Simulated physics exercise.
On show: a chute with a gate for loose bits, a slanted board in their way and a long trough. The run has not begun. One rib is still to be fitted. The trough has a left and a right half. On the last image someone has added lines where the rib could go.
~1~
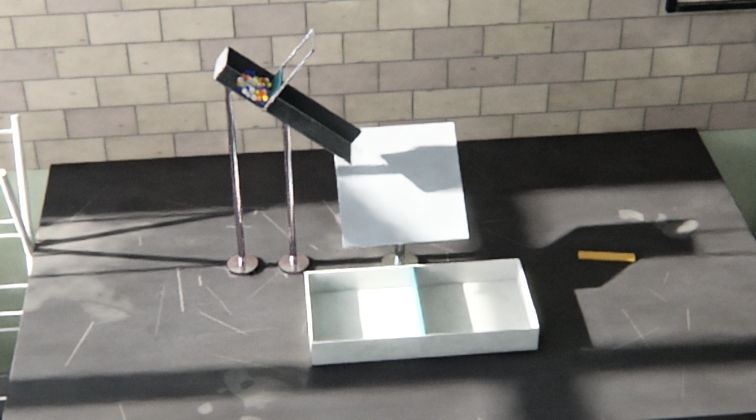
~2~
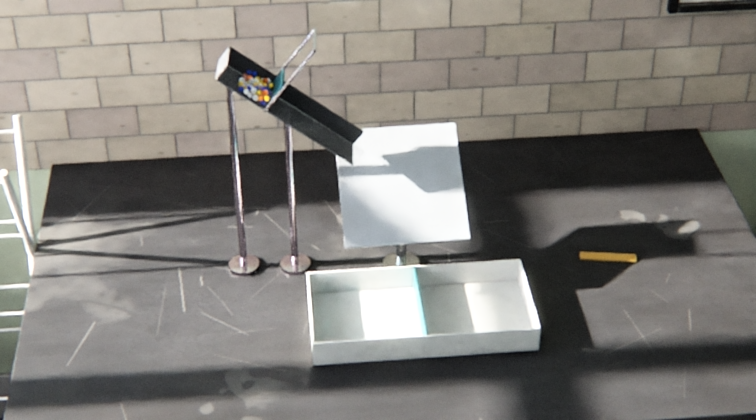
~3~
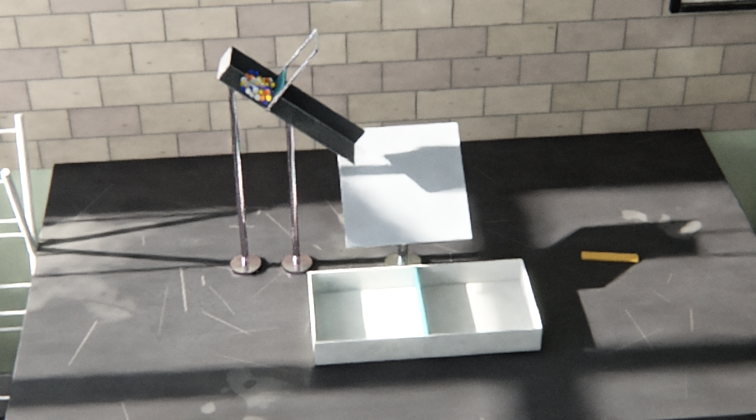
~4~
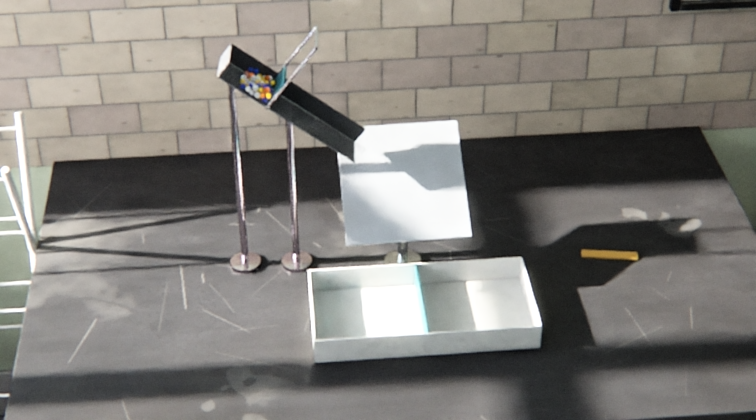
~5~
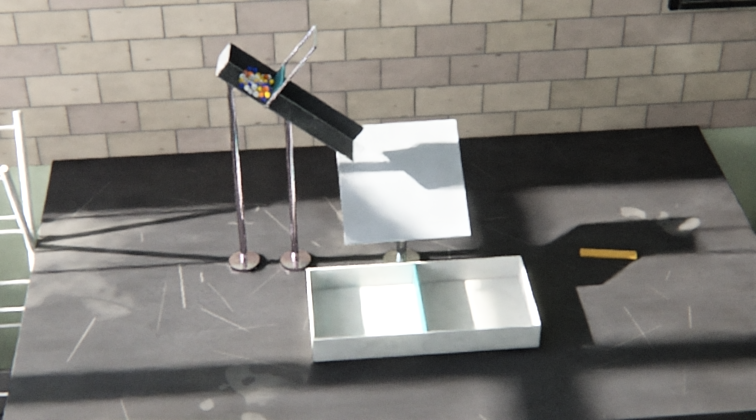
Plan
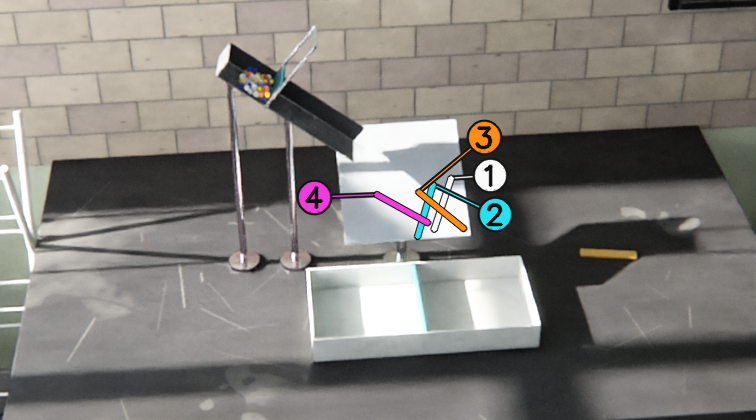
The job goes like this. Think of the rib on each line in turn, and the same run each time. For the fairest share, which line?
It is 1.
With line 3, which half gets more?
The right half.
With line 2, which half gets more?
Left.
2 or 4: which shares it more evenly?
The answer is 2.
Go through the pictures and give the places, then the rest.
In the first picture, load behind the gate at (260, 89), round plastic beads; lip of the chute at (351, 154), sloping fairly steeply.
In the second picture, middle of the board at (401, 184), tilted fairly steeply; middle of its low edge at (408, 243); of its high edge at (395, 127).
In the third picture, front corners of the trough at (315, 343) and (541, 328); front end of its middle wall at (429, 335); gate still shut at (283, 81).
In the fourth picture, middle of the load at (263, 86); lip at (354, 152).
In the fifth picture, middle of the load at (262, 85); lip at (353, 151).
On the marked copy, line 1 from (451, 178) to (434, 229); line 2 from (433, 184) to (417, 236); line 3 from (418, 192) to (463, 228); line 4 from (376, 194) to (427, 222).
If 1 is chosen, of what is caught, about two thirds in the left half, about a third in the right.
If 2 is chosen, of what is caught, most in the left half, about a quarter in the right.
If 3 is chosen, of what is caught, about a quarter in the left half, most in the right.
If 4 is chosen, of what is caught, none in the left half, all in the right.
